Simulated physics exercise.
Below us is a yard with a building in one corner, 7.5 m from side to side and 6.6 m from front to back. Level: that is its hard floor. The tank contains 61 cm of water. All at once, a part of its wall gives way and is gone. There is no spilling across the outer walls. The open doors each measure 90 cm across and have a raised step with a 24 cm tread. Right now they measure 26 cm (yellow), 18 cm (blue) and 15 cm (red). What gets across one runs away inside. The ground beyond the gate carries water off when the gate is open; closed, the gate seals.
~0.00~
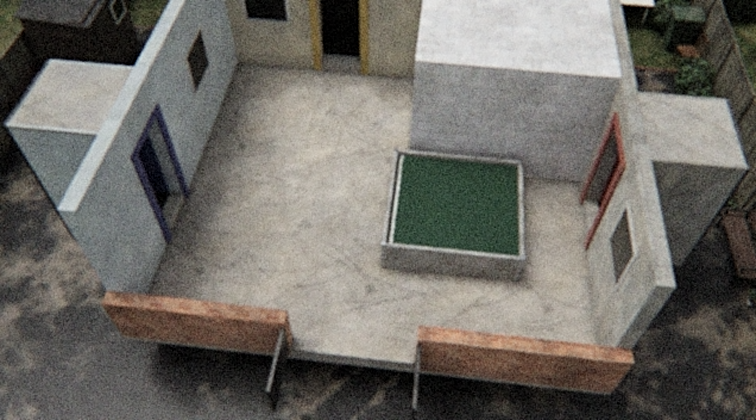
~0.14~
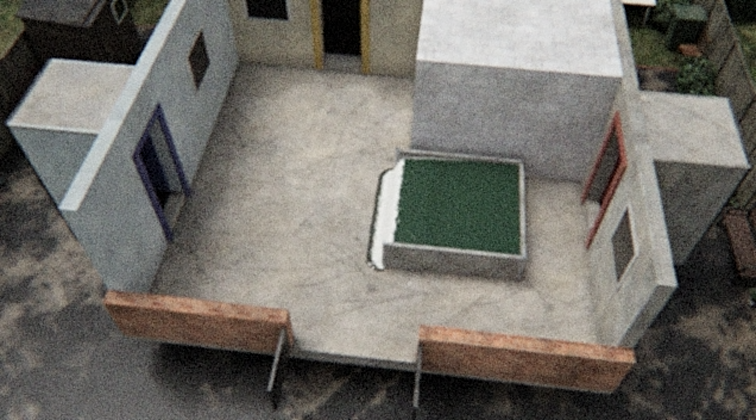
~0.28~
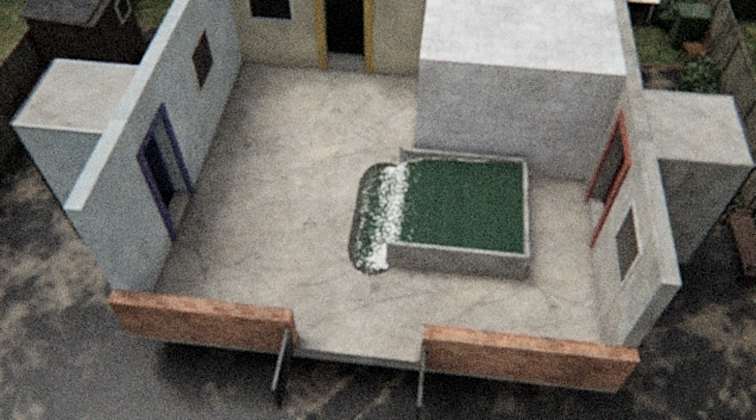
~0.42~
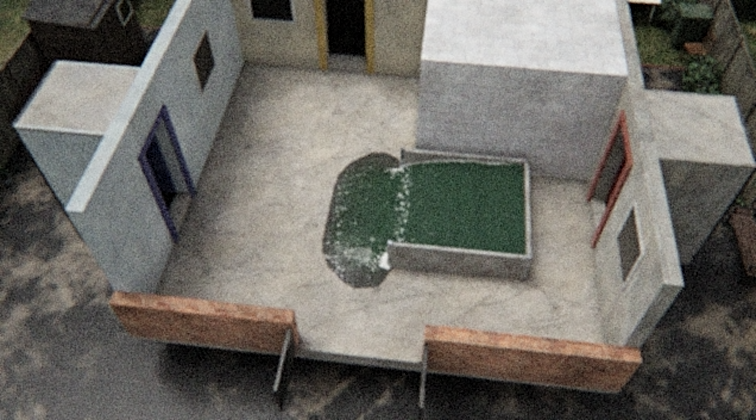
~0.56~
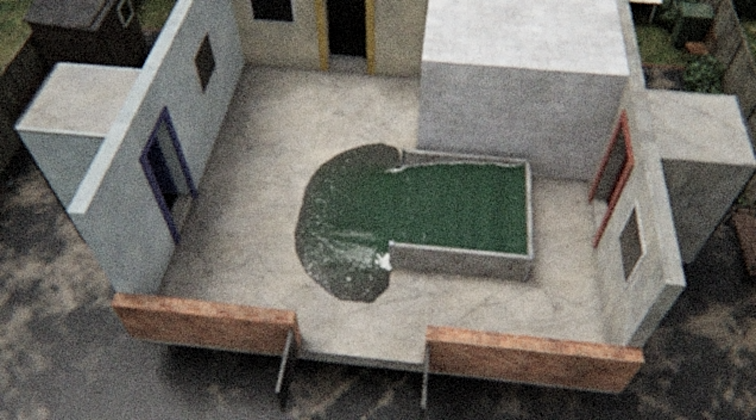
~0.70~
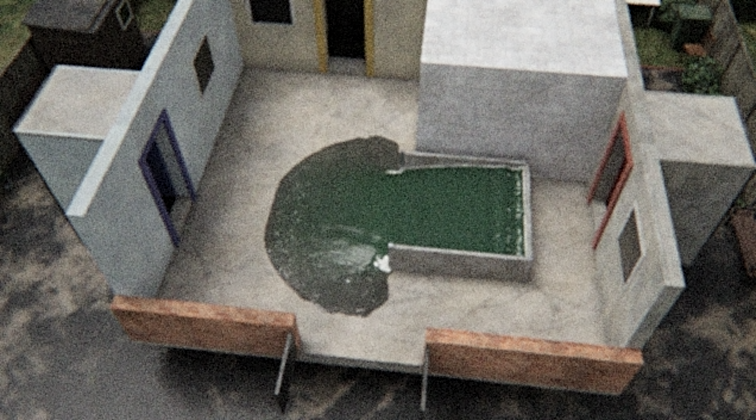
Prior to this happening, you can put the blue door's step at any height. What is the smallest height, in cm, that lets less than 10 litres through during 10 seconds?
About 25 cm.
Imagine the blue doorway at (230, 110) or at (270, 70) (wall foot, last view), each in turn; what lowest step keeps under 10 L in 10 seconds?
In turn: About 13.5 cm, about 24 cm.
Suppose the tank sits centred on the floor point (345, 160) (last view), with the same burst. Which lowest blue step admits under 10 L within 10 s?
At least some 19 centimetres tall.
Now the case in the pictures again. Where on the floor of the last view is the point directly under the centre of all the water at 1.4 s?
Roughly (397, 219).
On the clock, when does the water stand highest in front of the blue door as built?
Peak time: Around 2.0 s.
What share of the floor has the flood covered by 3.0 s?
Around 60 per cent of the free floor.
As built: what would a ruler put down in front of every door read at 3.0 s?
In cm - yellow: 1, blue: 26, red: 0.
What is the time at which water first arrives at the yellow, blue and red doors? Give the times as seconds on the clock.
Yellow 3.0 s; blue 1.2 s; red 9.5 s.
After 1.4 s water covers 45 % of the floor, deepest (28 cm) near (192, 204); 25 cm at the blue door, 0 litres in over its 18 cm step.
After 3.0 s water covers 60 % of the floor, deepest (39 cm) near (243, 69); 26 cm at the blue door, 57 litres in over its 18 cm step.
After 10.0 s water covers 95 % of the floor, deepest (14 cm) near (406, 172); 7 cm at the blue door, 77 litres in over its 18 cm step.
At the blue door as built, the water arrived by 1.2 s and peaked near 30 cm at 2.0 s.
Run again over the same 10 s with other heights there, 28 litres in over 22.5 cm, 0 litres over 30 cm. The limit of 10 litres is kept from about 25 cm up.
